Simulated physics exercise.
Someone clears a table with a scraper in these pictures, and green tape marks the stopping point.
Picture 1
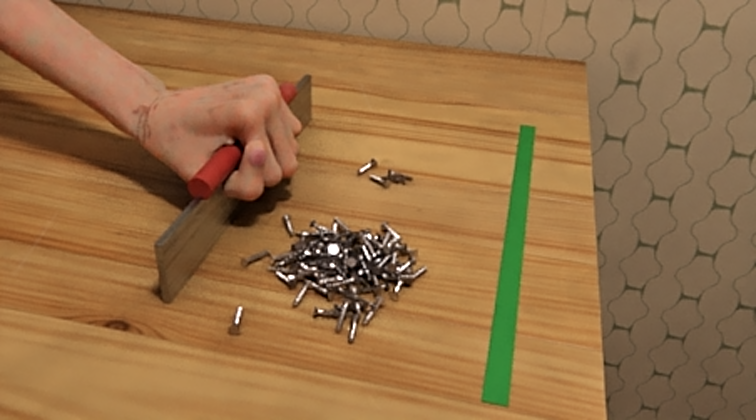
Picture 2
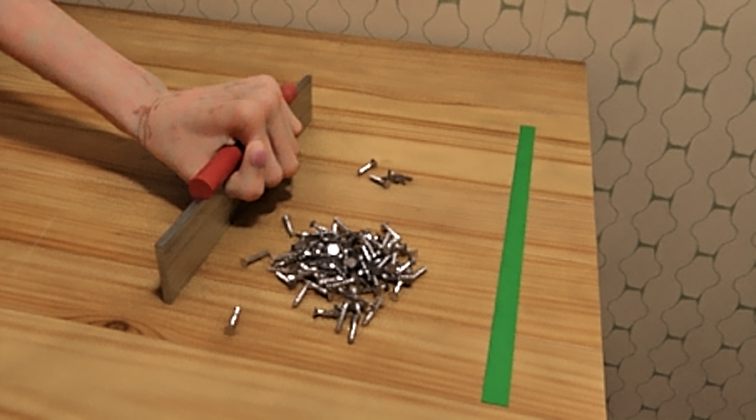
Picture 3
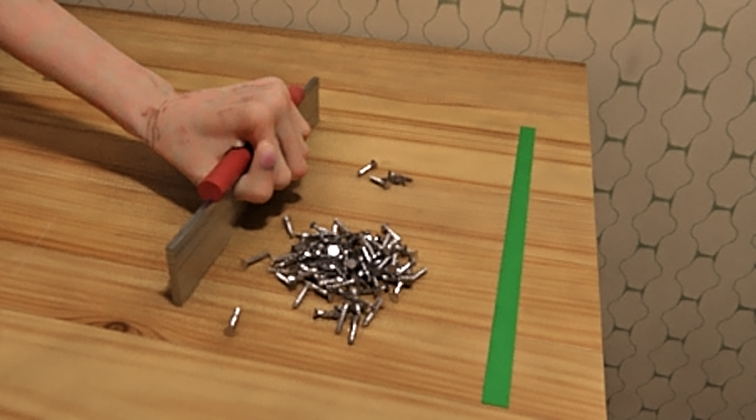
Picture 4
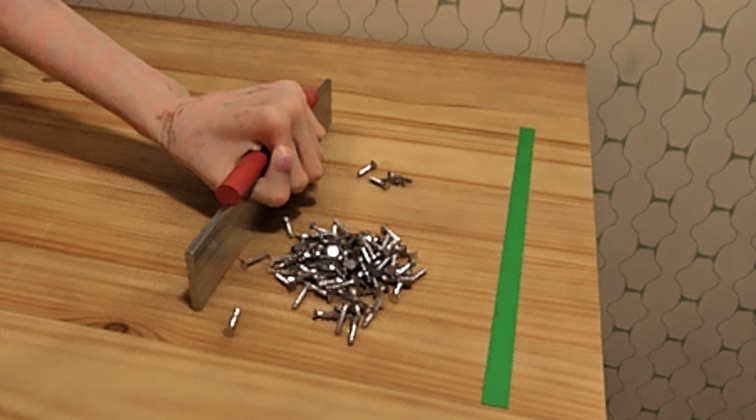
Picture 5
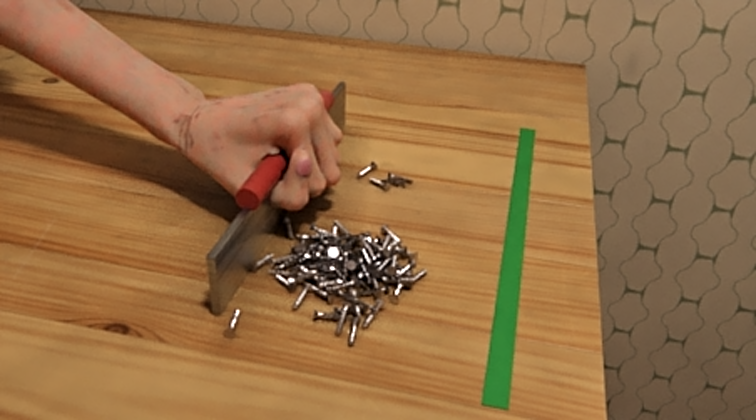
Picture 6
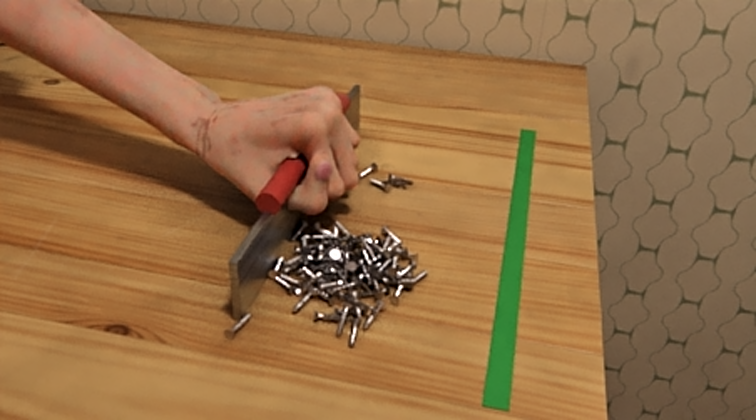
At first, a hand grips the red handle of a scraper resting on a wooden table, left of a pile of steel screws and a smaller handful behind it. Then the hand slides the scraper right, toward the green tape, until the blade meets the pile's left side and pushes a few screws along.
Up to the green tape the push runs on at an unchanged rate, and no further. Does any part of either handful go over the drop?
Near handful: Yes, some goes over. Far handful: No, none goes over.
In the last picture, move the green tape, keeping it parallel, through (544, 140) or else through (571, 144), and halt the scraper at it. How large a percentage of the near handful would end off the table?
Off the table, in order: 40, then 90, each out of a hundred.
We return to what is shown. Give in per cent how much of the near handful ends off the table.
Result: Around 10 percent.
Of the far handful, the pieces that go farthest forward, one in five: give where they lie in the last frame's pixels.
Roughly at (551, 209).
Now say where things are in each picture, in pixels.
In the first frame, scraper at (177, 255), at rest; green tape at (527, 134), about a palm's width from the edge; edge at (597, 245); near handful at (350, 265), many steel screws; far handful at (393, 179), a few steel screws.
In the second frame, scraper at (177, 255), at rest; far handful at (393, 179).
In the third frame, scraper at (187, 258); near handful at (351, 266).
In the fourth frame, scraper at (206, 262); far handful at (392, 181).
In the fifth frame, scraper at (226, 267); near handful at (350, 268).
In the sixth frame, scraper at (247, 272); green tape at (528, 138); edge at (598, 249); near handful at (351, 269), a small part pushed along; far handful at (393, 183).
Then, 0.66 s past the last view, scraper still moving, near (423, 170); near handful all on the table, its front near (493, 308); far handful all on the table, its front near (449, 193).
Then, 1.35 s past the last view, scraper stopped at the green tape; near handful a stray few over the edge; far handful all on the table, its front near (549, 198).
Then, 1.63 s past the last view, scraper stopped at the green tape; near handful a small part over the edge; far handful all on the table, its front near (564, 202).
Finally, scraper stopped at the green tape; near handful a small part over the edge; far handful all on the table, its front near (564, 202).
